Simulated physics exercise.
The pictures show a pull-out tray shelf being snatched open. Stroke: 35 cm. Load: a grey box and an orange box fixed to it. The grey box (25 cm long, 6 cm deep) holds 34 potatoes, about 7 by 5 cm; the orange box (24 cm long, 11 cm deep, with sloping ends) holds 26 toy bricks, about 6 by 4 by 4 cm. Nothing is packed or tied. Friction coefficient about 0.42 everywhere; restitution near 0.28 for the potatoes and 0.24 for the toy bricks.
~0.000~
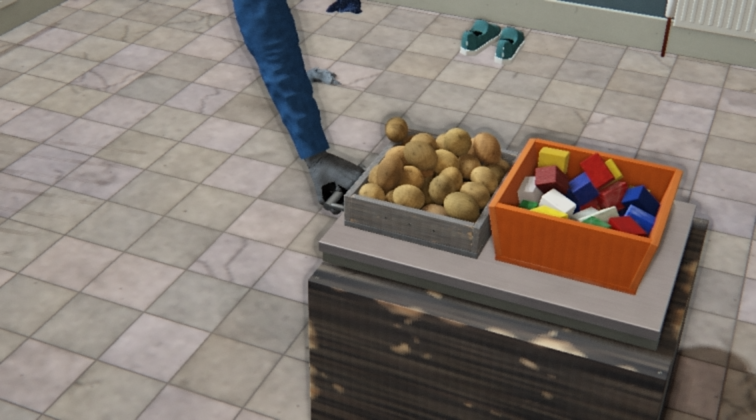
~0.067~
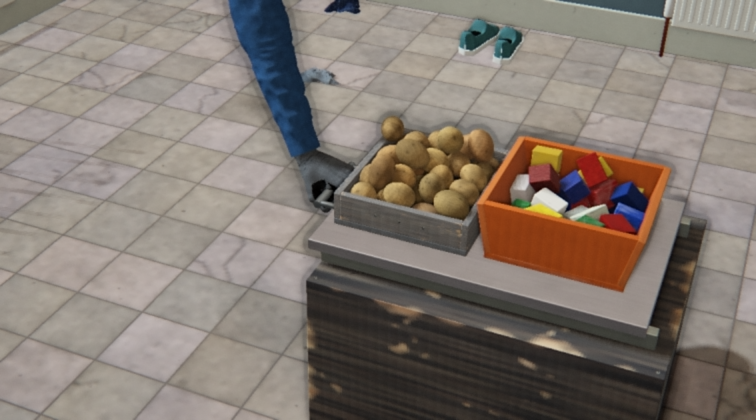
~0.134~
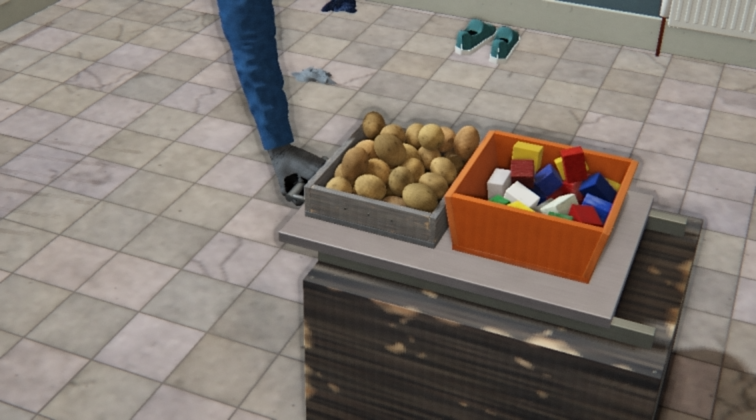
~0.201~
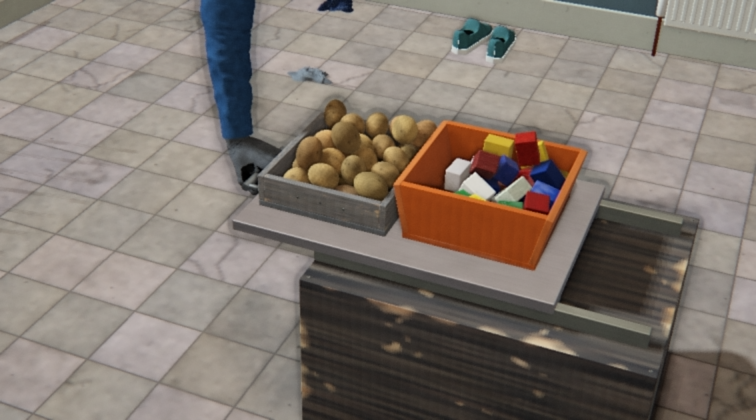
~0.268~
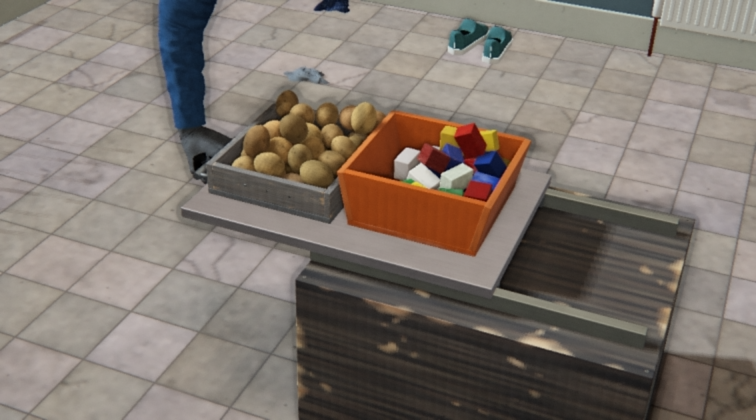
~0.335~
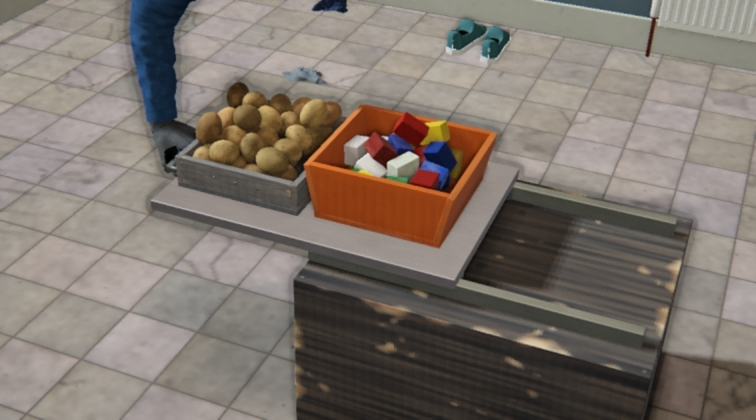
Tray shelf carrying a grey box of potatoes and an orange box of toy bricks sliding out leftward, pulled by a gloved hand.
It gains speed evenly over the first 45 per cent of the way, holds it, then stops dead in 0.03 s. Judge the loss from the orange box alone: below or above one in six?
The orange box loses under a sixth of its toy bricks.
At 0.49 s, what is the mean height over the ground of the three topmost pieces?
Roughly 64 cm.
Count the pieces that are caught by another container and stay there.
Roughly 1.
After 0.37 s, grey box 32 in, 2 out and orange box 26 in, 0 out.
After 0.49 s, grey box 29 in, 5 out and orange box 25 in, 1 out.
After 0.71 s, grey box 25 in, 9 out and orange box 25 in, 1 out.
Outcome (at 1.15 s), grey box 25 in, 9 out and orange box 25 in, 1 out. Asked share, 1 of 26, 4 per cent.
